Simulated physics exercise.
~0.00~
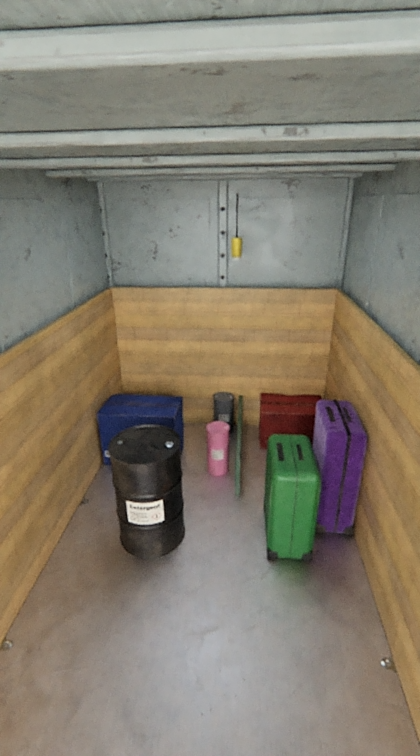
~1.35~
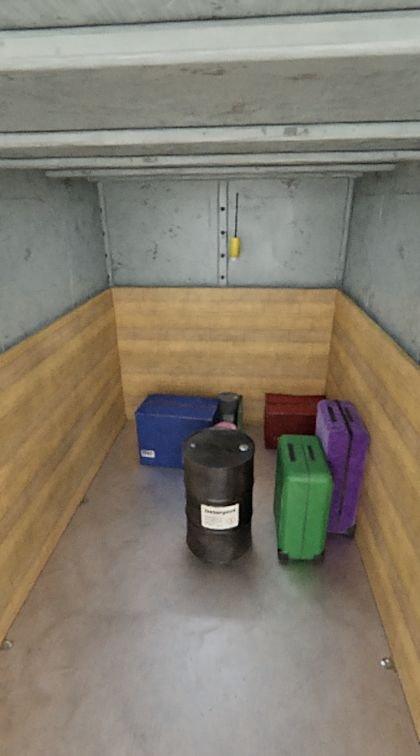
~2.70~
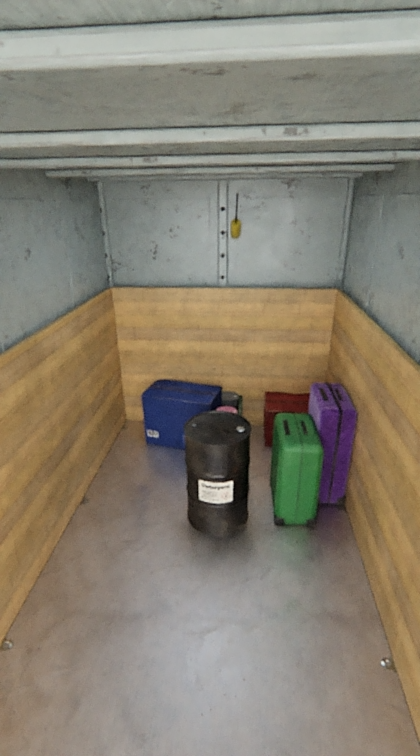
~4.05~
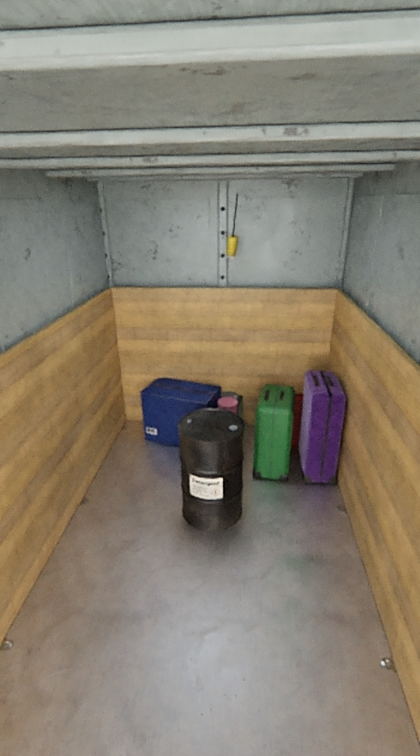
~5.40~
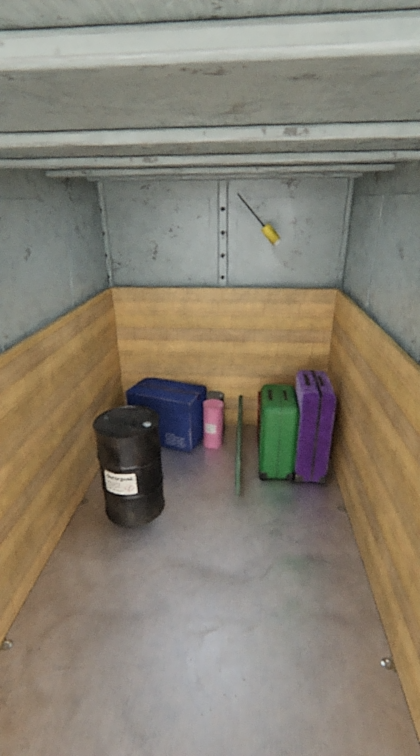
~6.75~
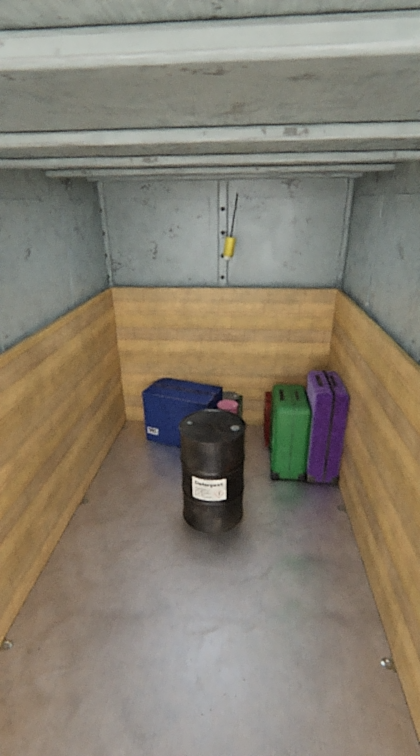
At first, a black drum and a blue box stand on the left of a van's load bay, with pink and grey canisters by a low board and red, green and purple luggage on the right. The drum slides right, hiding the board, as the blue box and green case shift the same way. Next, the drum, blue box and both cases move deeper into the bay, the cases continuing further back. The drum, blue box and pink canister then slide left while the hanging yellow lamp swings right. Finally, they slide back right, and the drum ends upright near the middle, both cases still standing.
